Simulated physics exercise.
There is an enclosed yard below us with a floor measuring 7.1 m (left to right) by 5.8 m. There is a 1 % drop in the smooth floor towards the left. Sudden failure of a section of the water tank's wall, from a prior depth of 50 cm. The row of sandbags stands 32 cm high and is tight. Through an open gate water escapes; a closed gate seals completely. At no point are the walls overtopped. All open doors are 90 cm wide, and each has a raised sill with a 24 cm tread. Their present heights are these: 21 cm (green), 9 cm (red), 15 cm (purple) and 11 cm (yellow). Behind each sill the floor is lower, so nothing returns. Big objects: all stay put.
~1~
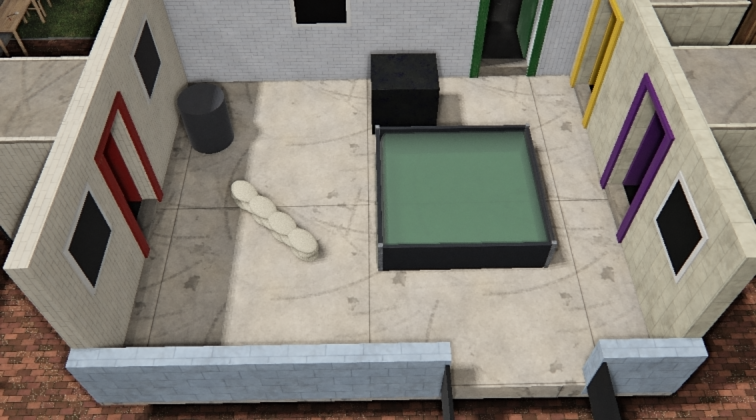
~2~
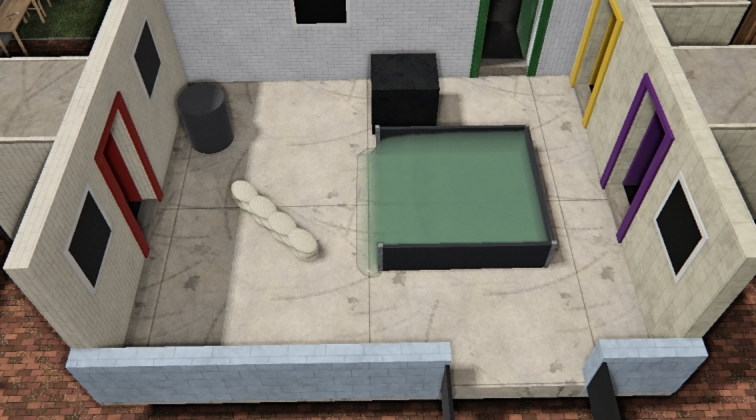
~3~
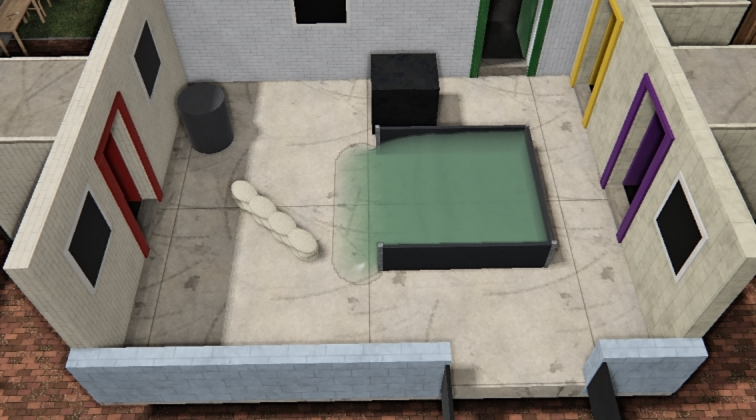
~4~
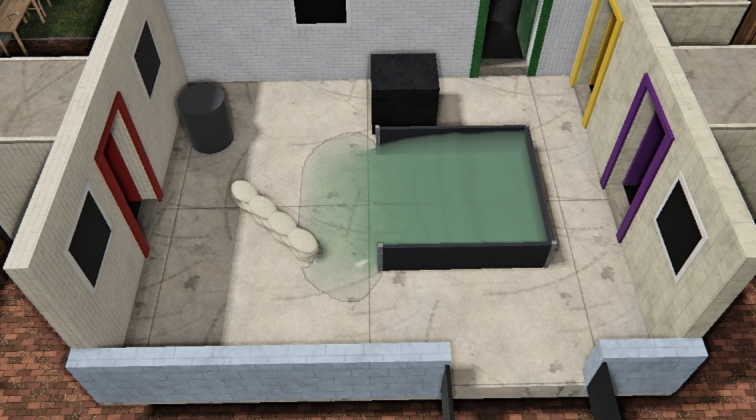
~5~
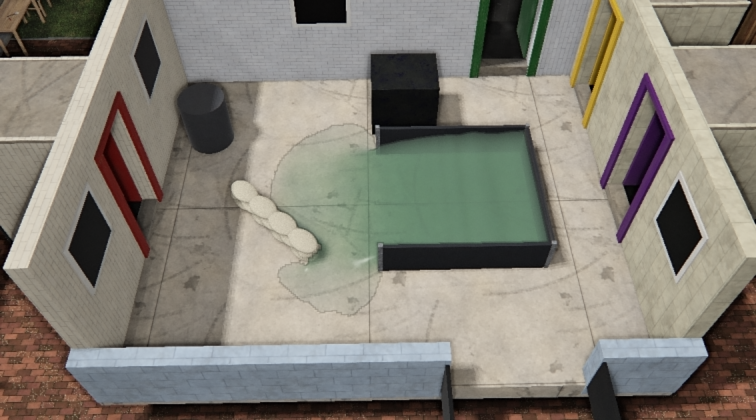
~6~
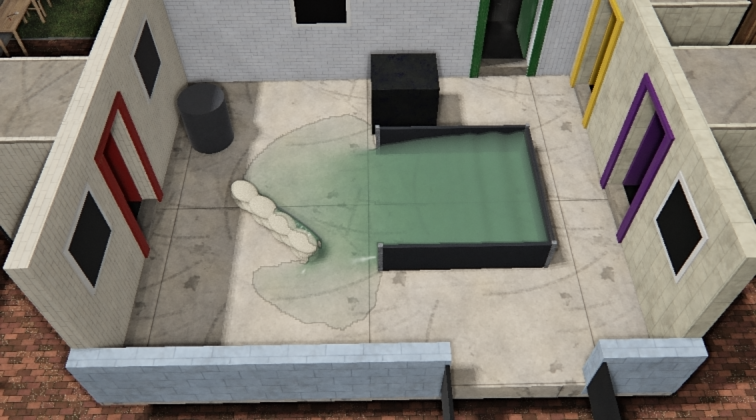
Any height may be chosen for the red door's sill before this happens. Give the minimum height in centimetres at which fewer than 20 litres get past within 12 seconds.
10.5 cm.
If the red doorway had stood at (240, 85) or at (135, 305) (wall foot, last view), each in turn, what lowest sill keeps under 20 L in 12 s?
Minimums: Roughly 26 cm and 12.5 cm.
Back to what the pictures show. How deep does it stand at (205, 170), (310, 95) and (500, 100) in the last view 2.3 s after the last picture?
Depths in order: 12 / 5 / 0 cm.
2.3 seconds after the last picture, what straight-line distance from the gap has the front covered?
Roughly 4.6 m from the gap.
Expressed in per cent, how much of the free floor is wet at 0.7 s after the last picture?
Near 25 per cent of the open floor.
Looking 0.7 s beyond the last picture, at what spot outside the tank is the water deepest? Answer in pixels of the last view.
Check close to (214, 154).
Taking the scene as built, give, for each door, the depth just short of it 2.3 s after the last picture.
Green door 0 cm, red door 8 cm, purple door 0 cm, yellow door 0 cm.
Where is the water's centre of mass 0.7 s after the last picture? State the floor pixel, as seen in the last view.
My guess is close to (397, 206).
Then, 0.7 s after the last picture water covers 25 % of the floor, deepest (43 cm) near (214, 154); it has not reached the red door.
Then, 2.3 s after the last picture water covers 45 % of the floor, deepest (36 cm) near (189, 83); 8 cm at the red door, 0 litres in over its 9 cm sill.
Then, 11.3 s after the last picture water covers 95 % of the floor, deepest (12 cm) near (166, 179); 8 cm at the red door, 33 litres in over its 9 cm sill.
At the red door as built, the water peaked near 16 cm, 6.3 s after the last picture.
With a sill of 8.5 cm, 40 litres would have come in within the 12 s; with 11.5 cm, 14 litres. So under 20 litres takes about 10.5 cm.
